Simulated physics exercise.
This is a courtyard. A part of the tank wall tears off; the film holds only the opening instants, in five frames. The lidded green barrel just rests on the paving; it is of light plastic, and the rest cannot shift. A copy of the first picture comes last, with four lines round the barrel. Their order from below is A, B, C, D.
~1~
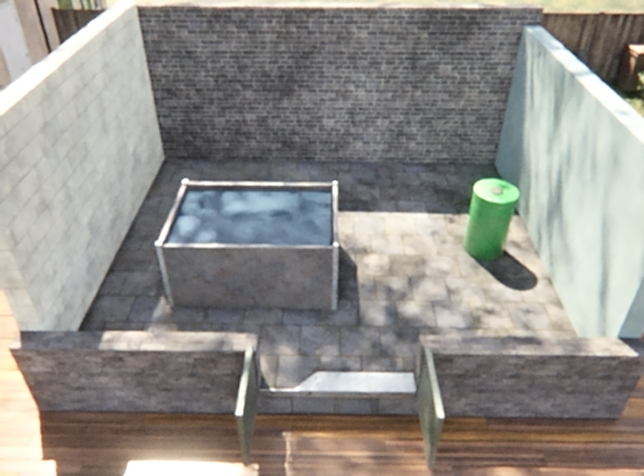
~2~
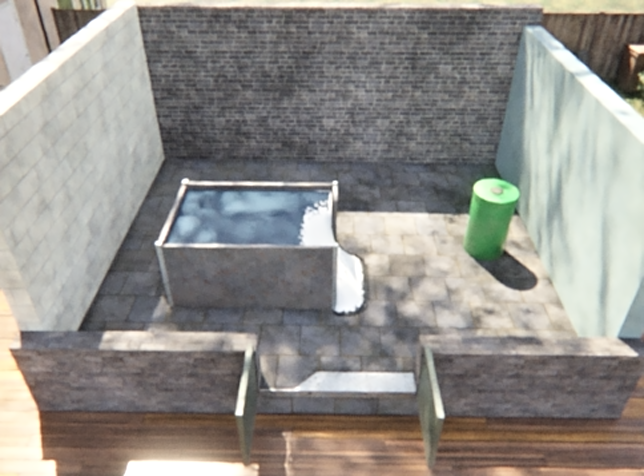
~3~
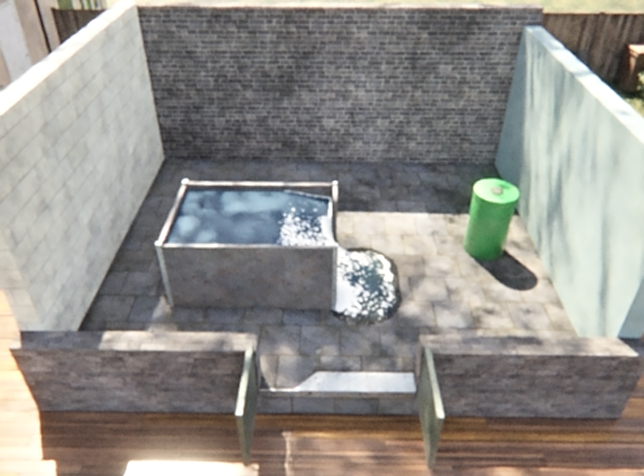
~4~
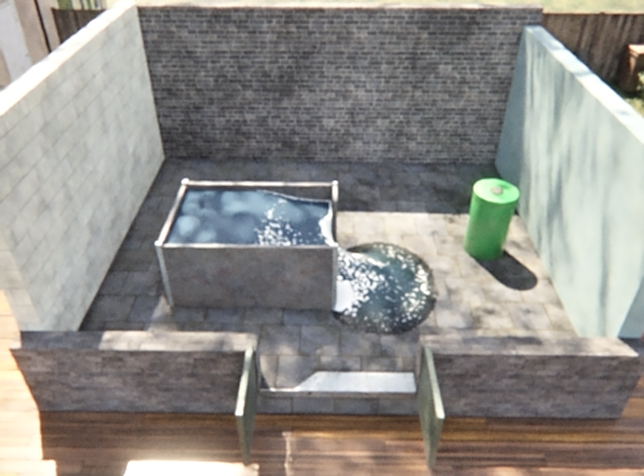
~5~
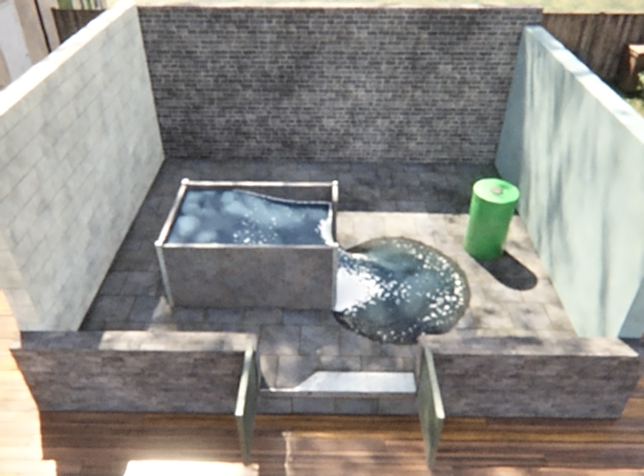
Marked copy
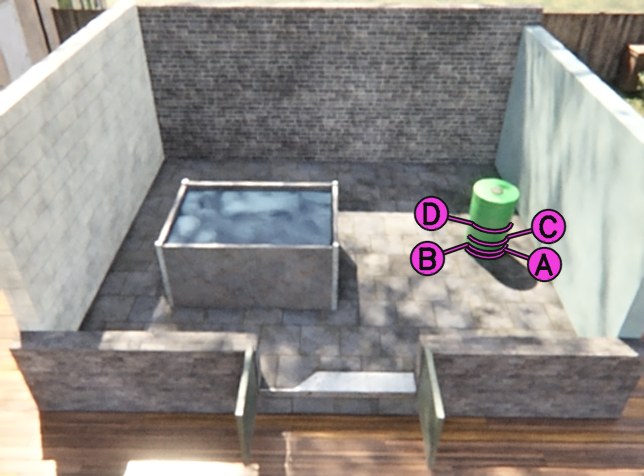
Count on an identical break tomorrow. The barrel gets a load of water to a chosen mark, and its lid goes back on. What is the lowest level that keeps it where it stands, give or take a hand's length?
D will do.
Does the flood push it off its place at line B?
Yes, that goes wrong.
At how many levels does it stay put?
One of them.
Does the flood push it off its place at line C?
Yes, it does.
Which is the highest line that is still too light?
Here it is line C.
In magenta, A at (488, 257); B at (489, 252); C at (491, 244); D at (494, 231); from the bottom up A, B, C, D.
Choosing A, it is pushed about 6 times its own width away.
Choosing B, it is pushed about 5 times its own width away.
Choosing C, it is pushed about twice its own width away.
Choosing D, it does not move.
